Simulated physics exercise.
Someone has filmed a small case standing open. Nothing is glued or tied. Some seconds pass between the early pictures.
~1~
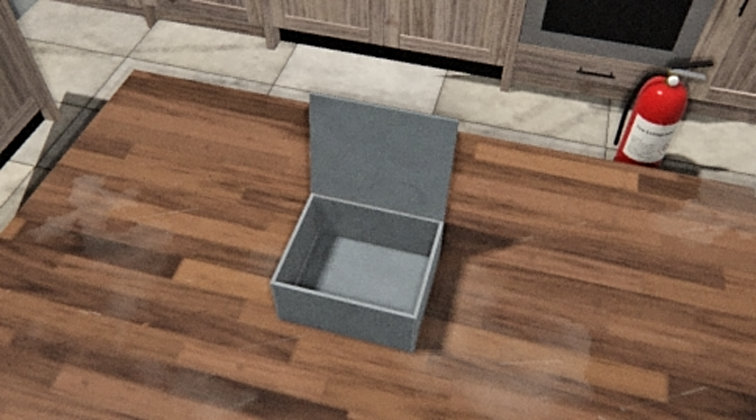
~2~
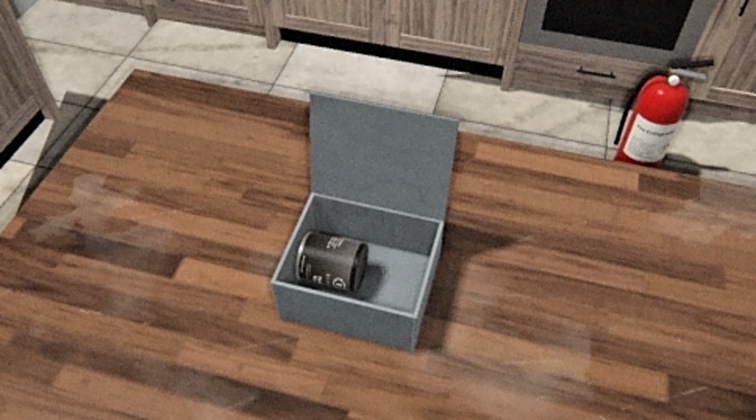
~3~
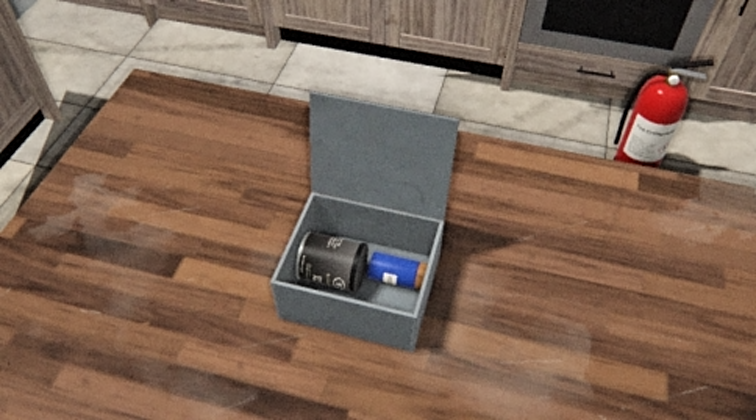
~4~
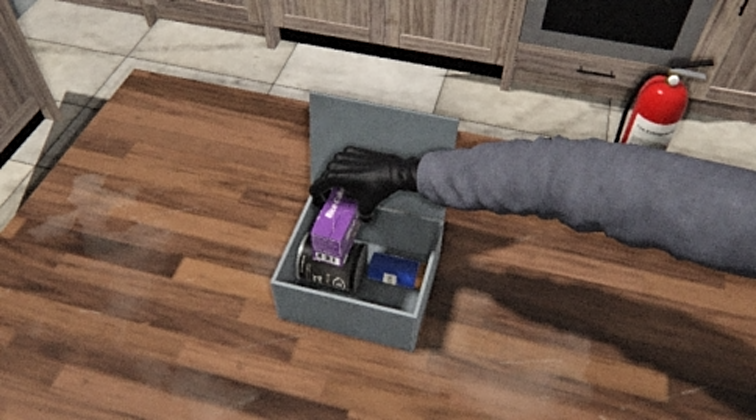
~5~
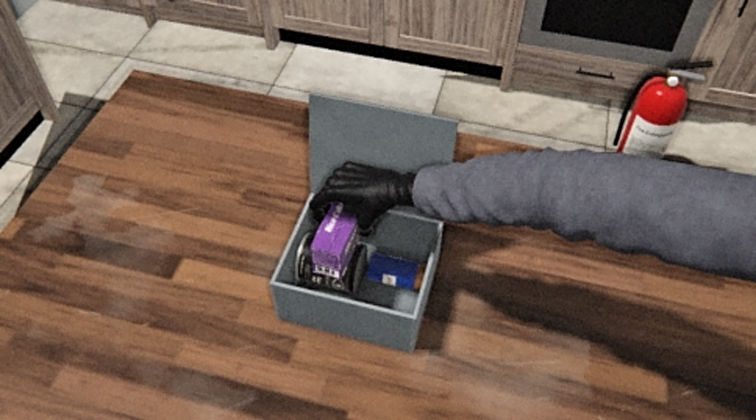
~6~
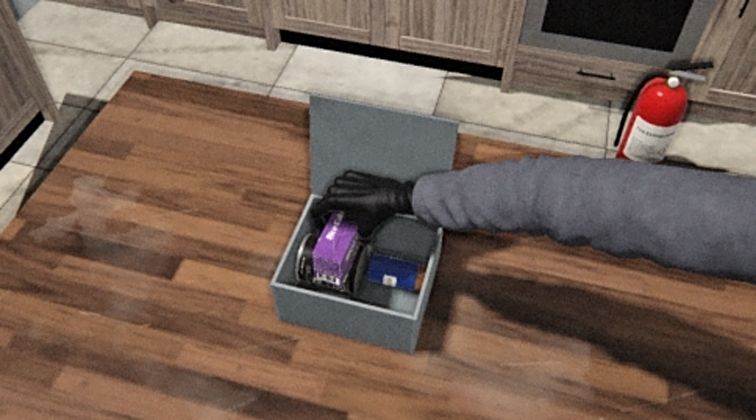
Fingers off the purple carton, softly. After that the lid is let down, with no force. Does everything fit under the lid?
In the end the lid is held up.
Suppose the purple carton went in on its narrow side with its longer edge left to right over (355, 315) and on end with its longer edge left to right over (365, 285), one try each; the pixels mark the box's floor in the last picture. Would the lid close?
First, it shuts flat; second, it will not close.
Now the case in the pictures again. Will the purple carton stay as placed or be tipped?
It ends up tilted.
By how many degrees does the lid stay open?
About 50°.
Then, 1.20 s later than the last frame, lid starting down; purple carton tilted by 9° near (345, 234).
Then, 1.60 s later than the last frame, lid 61° above the rim.
When it is over, lid 49° above the rim; left askew, purple carton; the other 2 as before. End places, in pixels of the last picture, purple carton near (338, 252).
